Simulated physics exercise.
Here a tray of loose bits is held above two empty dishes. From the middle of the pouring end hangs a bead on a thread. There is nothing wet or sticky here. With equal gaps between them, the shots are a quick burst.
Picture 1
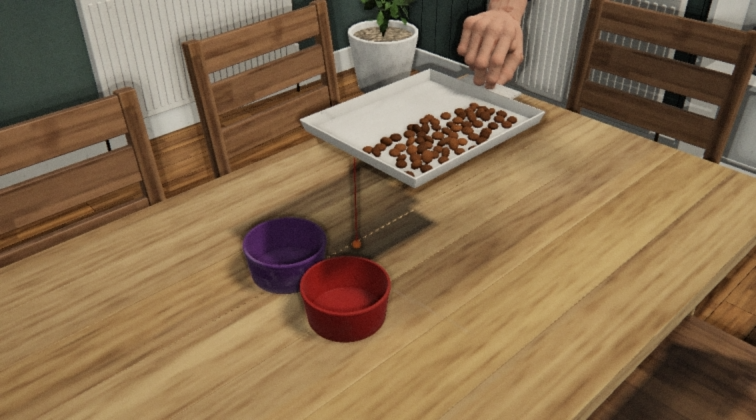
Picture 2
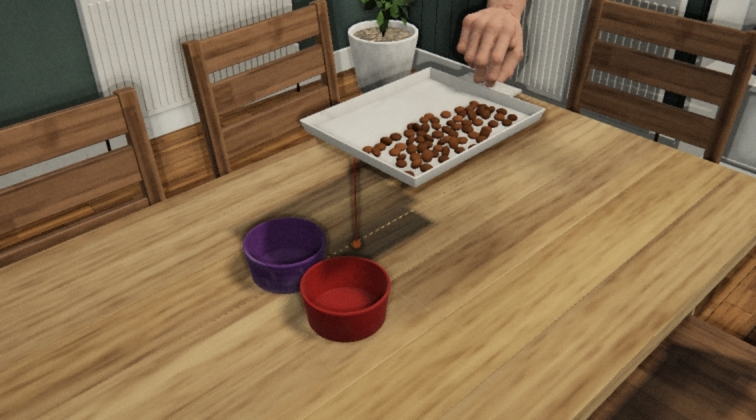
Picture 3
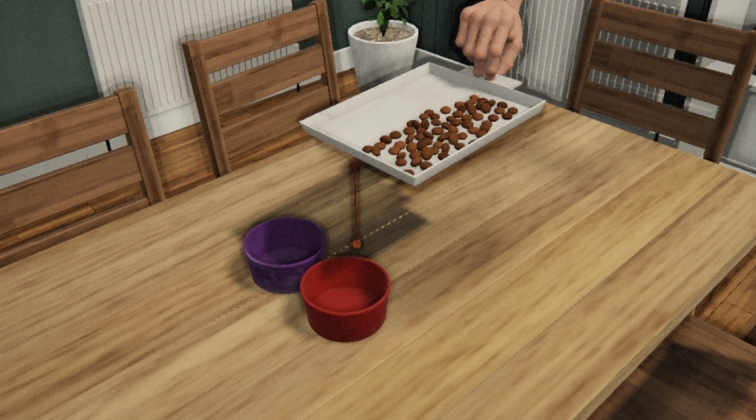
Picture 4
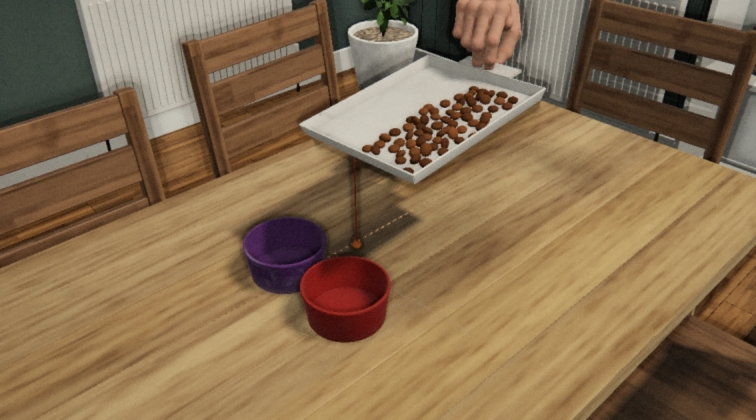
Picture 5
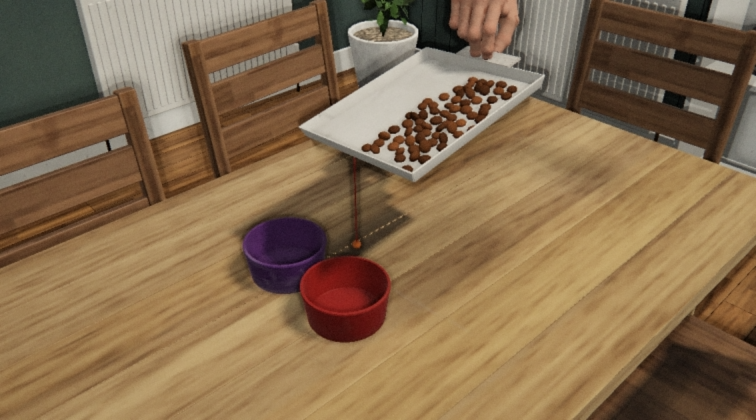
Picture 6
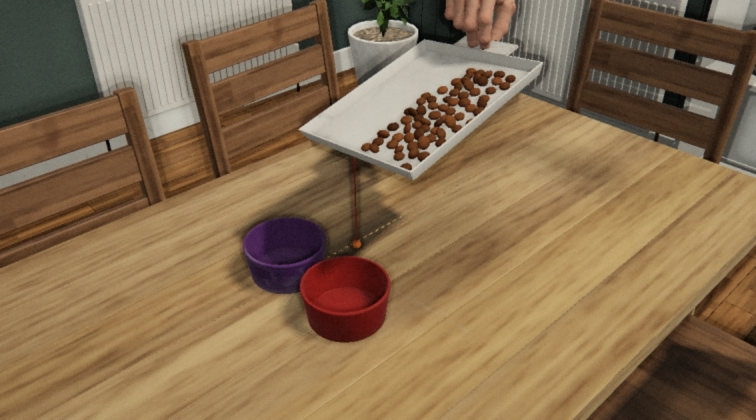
The clip opens on a hand holding a white tray of brown kibble nearly level above a wooden table, with a bead hanging near empty purple and red dishes. The hand gradually raises the far end, and the tray tilts modestly, its near edge dipping toward the left corner, while the kibble stays bunched.
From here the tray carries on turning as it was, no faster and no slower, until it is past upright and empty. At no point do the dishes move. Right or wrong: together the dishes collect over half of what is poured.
Right.
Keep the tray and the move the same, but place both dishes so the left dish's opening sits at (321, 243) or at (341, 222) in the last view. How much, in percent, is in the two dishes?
80 and 50 in a hundred.
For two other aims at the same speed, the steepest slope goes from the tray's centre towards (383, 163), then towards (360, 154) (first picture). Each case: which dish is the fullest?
For the first place it's the right-side dish, for the second the right-side dish.
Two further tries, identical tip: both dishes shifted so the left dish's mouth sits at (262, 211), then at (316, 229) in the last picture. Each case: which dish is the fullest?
Well, the right-side one at the first spot and the left-side one at the second.
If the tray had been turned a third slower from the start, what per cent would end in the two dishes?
Expected result: Around 80 per cent.
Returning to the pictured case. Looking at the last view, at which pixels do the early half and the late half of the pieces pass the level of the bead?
I'd say close to (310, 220) at first and close to (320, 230) later on.
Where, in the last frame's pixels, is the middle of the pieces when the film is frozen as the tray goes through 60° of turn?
I'd put it at about (345, 133).
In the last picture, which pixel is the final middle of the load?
It settles centred around (300, 263).
Soon, tray tipped steeply; nearly all on the tray; a stray few in the air.
A while on, tray tipped right over; a small part on the tray; a stray few in the right dish; about half in the left dish; a small part outside both; about a quarter in the air.
Towards the end, tray tipped past a quarter turn; a small part in the right dish; about two thirds in the left dish; about a quarter outside both.
Finally, tray tipped past a quarter turn; a small part in the right dish; about two thirds in the left dish; about a quarter outside both.
